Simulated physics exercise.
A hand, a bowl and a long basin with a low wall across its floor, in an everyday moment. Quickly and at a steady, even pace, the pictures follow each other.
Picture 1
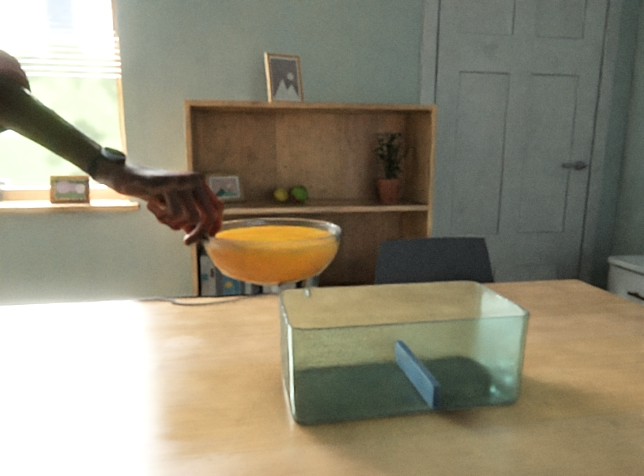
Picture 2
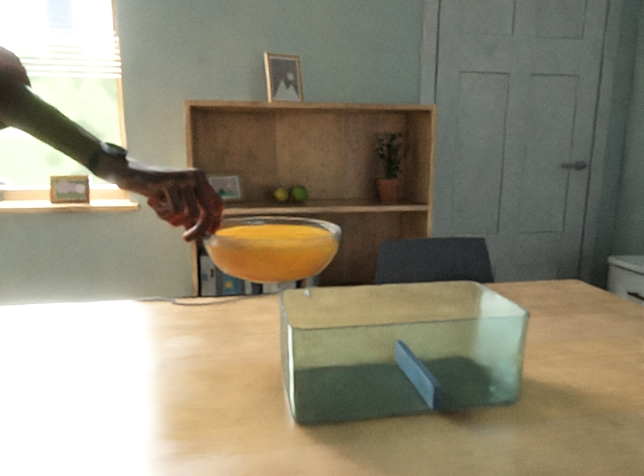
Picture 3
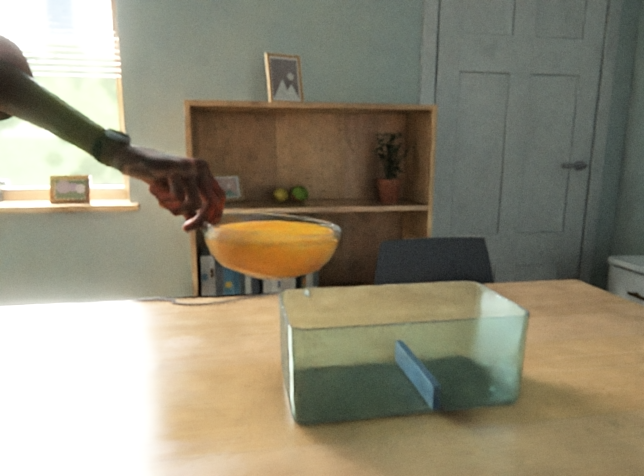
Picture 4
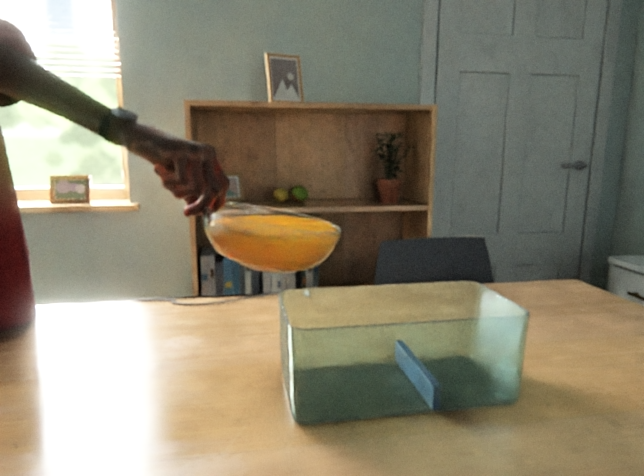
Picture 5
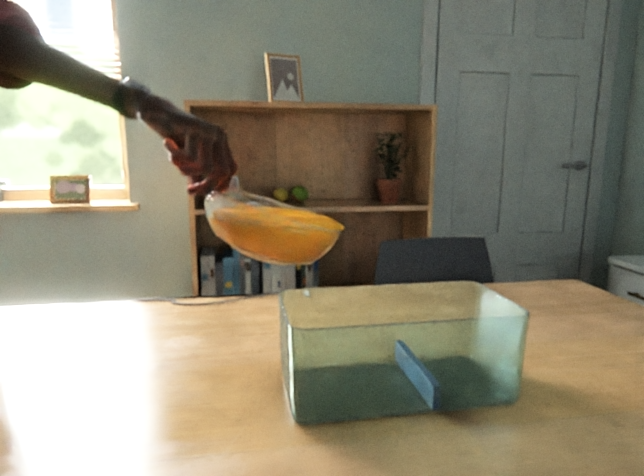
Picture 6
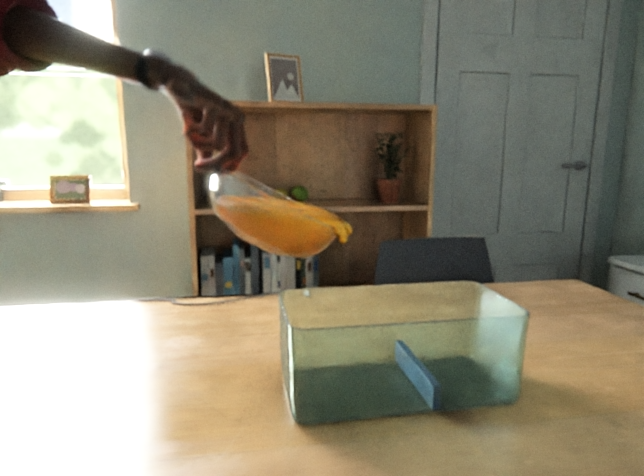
At first, a hand holds a glass bowl of orange liquid nearly level above a wooden table, to the left of a clear basin with a low blue wall inside. The hand rises and tilts the bowl steadily rightward, and the liquid shifts until a little bulges over the lip.
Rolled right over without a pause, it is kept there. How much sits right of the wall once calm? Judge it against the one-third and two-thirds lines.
It ends up between the two lines.
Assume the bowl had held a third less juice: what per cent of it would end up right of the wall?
45 per cent or so.
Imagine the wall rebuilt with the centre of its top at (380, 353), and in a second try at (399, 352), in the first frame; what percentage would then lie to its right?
First try close to 85 percent, second try close to 70 percent.
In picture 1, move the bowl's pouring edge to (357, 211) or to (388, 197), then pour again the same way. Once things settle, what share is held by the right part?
Start one gives some 55 %, start two some 40 %.
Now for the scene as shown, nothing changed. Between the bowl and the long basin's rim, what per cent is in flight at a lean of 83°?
Roughly 55 per cent.
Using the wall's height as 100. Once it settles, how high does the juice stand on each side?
On the left roughly 50, on the right roughly 70.
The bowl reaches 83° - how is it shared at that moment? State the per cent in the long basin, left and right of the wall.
Left: Roughly 20 %; right: Roughly 5 %.
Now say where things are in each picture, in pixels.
The first picture shows tilt 0°; pouring edge (339, 229); surface from (206, 239) to (336, 235); the long basin's rim runs from (284, 309) to (501, 297); the wall's top is at (416, 361).
The second picture shows tilt 1°; pouring edge (339, 229); surface from (206, 237) to (336, 234).
The third picture shows tilt 5°; pouring edge (339, 229); surface from (207, 232) to (335, 231).
The fourth picture shows tilt 11°; pouring edge (339, 229); surface from (207, 224) to (337, 226).
The fifth picture shows tilt 19°; pouring edge (338, 229); surface from (209, 212) to (336, 224); 3 per cent is over the edge.
The sixth picture shows tilt 28°; pouring edge (338, 229); surface from (214, 199) to (327, 217); 8 per cent is over the edge.
A moment on, the bowl is tipped on its side and 19 per cent is still to pour, 18 is left of the wall and 7 right of it.
Next, the bowl is tipped on its side and 0 per cent is still to pour, 27 is left of the wall and 64 right of it.
Then the bowl is tipped on its side and 0 per cent is still to pour, 41 is left of the wall and 56 right of it.
Later the bowl is tipped on its side and 0 per cent is still to pour, 48 is left of the wall and 49 right of it.
In the end 49 per cent lies left of the wall, 48 right of it and 2 outside.
